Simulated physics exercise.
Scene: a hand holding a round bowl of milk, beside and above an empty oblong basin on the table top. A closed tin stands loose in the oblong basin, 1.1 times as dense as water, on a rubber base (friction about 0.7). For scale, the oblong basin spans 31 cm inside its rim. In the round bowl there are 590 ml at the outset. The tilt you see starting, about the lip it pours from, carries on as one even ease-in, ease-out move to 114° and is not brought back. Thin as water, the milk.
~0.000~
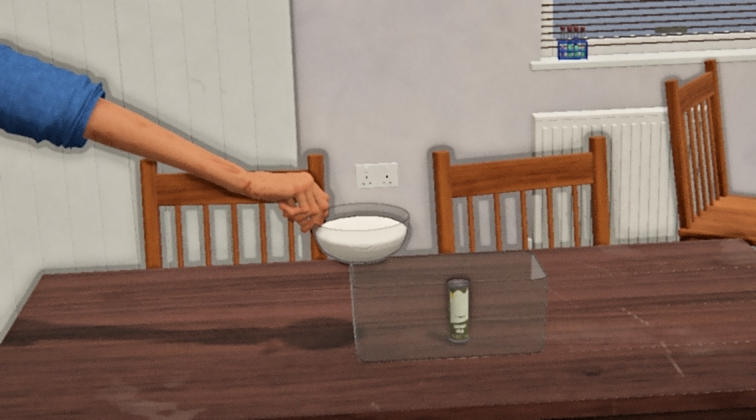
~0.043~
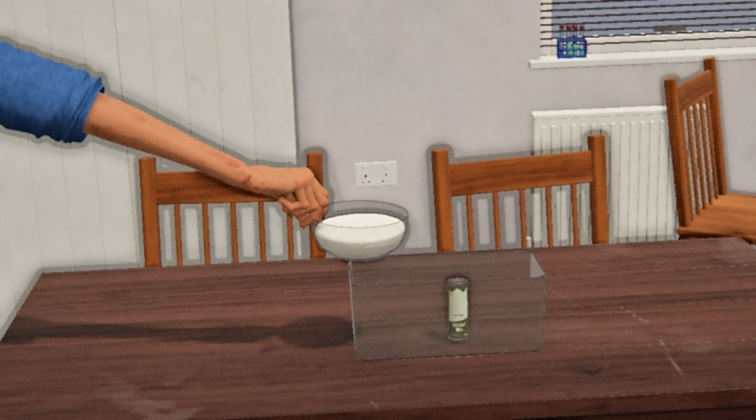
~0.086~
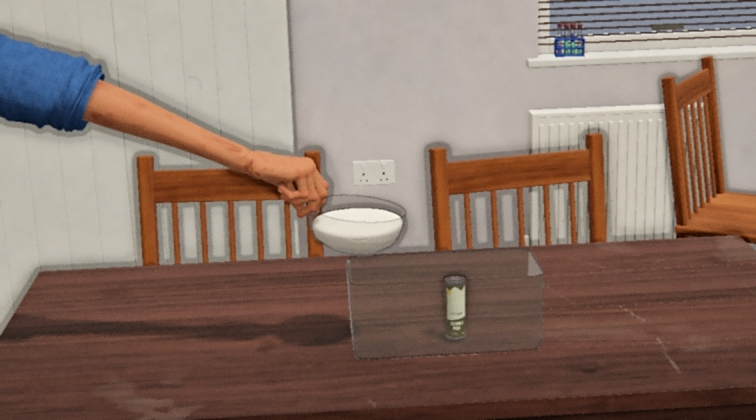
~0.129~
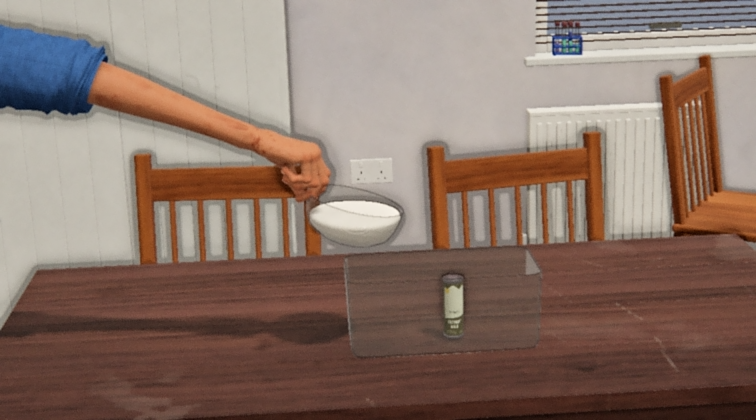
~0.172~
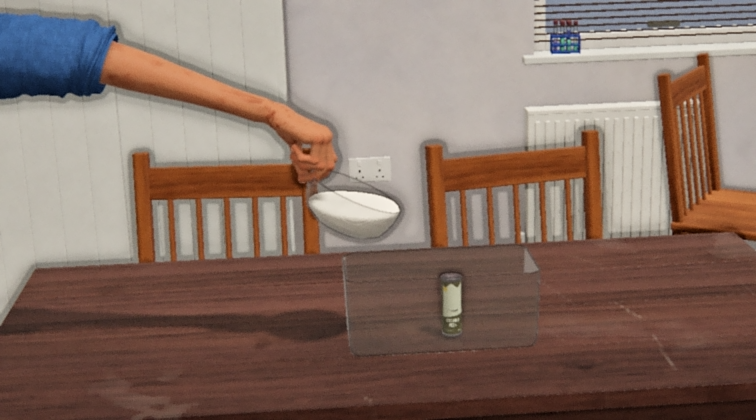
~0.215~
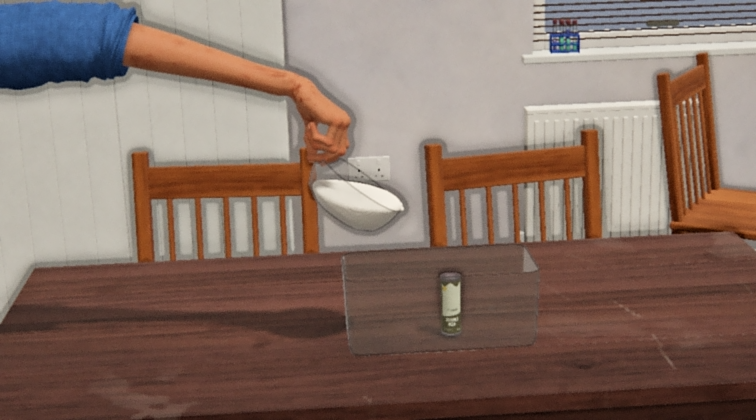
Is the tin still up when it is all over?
Yes: It is not upset.
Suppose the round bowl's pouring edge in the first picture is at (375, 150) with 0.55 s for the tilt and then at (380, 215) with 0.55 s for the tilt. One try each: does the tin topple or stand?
The tin stays vertical the first time and overturns the second time.
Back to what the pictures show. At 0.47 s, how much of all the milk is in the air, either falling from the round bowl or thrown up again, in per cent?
Close to 70 per cent, I'd say.
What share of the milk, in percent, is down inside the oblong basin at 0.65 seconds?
Around 98 per cent of the whole.
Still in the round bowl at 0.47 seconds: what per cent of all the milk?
Roughly 14 percent.
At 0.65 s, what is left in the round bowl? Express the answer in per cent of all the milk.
I reckon near 0 per cent still sits there.
After 0.47 s the tilt is 108° and 15 per cent is still to pour; the tin stands where it began.
After 0.65 s the tilt is 114° and 0 per cent is still to pour; the tin stands where it began.
After 0.84 s the tilt is 114° and 1 per cent is still to pour; the tin stands where it began.
After 1.05 s the tilt is 114° and 0 per cent is still to pour; the tin stands where it began.
In the end the tin stands where it began.
